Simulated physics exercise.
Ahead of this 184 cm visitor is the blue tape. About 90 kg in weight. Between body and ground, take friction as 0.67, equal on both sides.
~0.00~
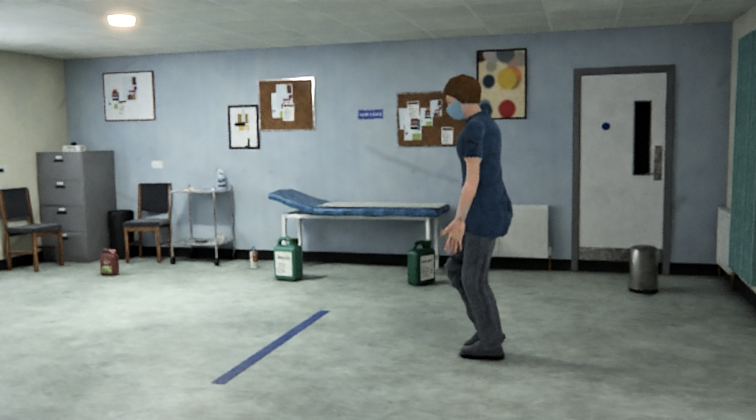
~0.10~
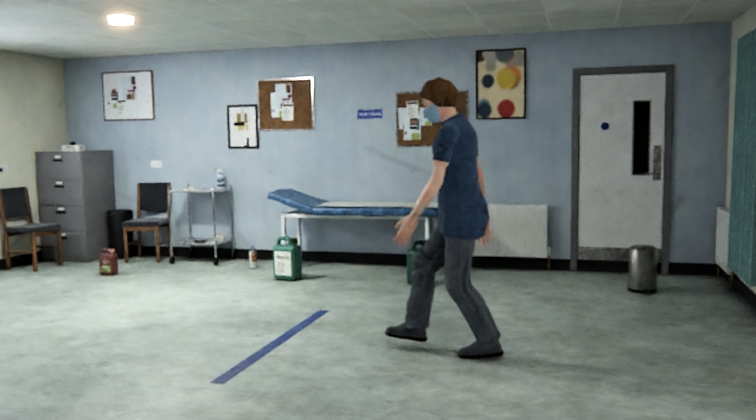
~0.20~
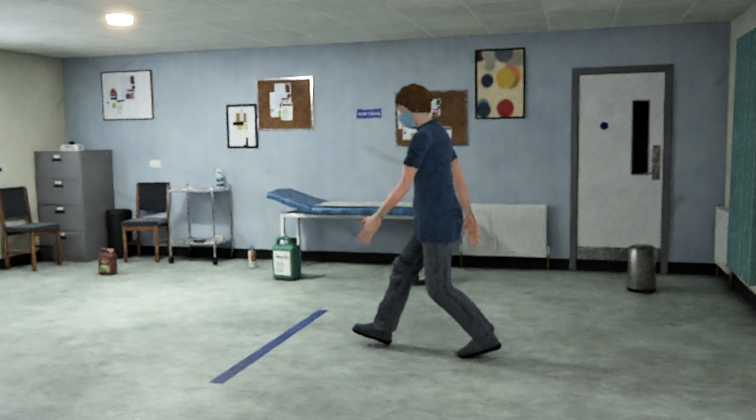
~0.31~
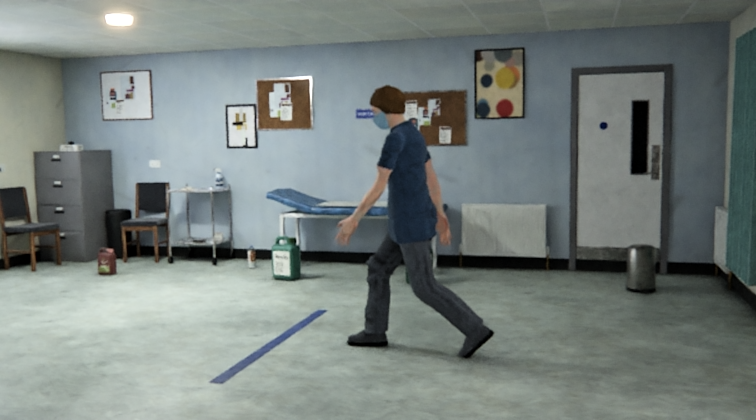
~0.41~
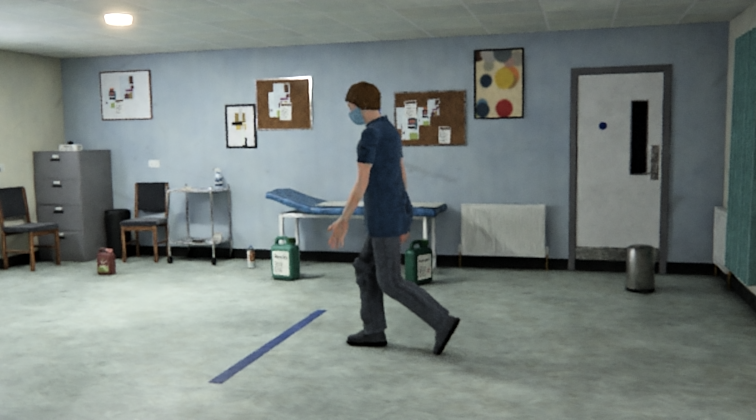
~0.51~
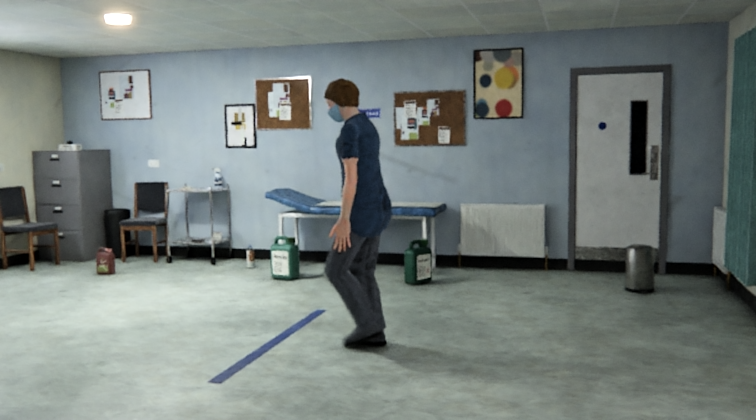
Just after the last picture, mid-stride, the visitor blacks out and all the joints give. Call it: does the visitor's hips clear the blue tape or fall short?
It clears the blue tape.
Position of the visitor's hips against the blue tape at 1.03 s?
About 5 cm short.
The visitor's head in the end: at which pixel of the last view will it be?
It comes to rest near pixel (159, 332).
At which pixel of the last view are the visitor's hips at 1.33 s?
(239, 325).
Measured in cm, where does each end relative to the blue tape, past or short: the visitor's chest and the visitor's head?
Visitor's chest 50 past, visitor's head 70 past.
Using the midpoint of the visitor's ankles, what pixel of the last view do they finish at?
(241, 321).
After 0.78 s the visitor's hips are 28 cm short of the blue tape, near (315, 249) in the last picture's view.
After 1.03 s the visitor's hips are 3 cm short of the blue tape, near (276, 289) in the last picture's view.
After 1.33 s the visitor's hips are 15 cm past the blue tape, near (239, 325) in the last picture's view; the visitor's chest 47 cm past the blue tape.
When all is still (2.7 s), visitor's hips cross the blue tape; visitor's head crosses the blue tape; visitor's chest crosses the blue tape.
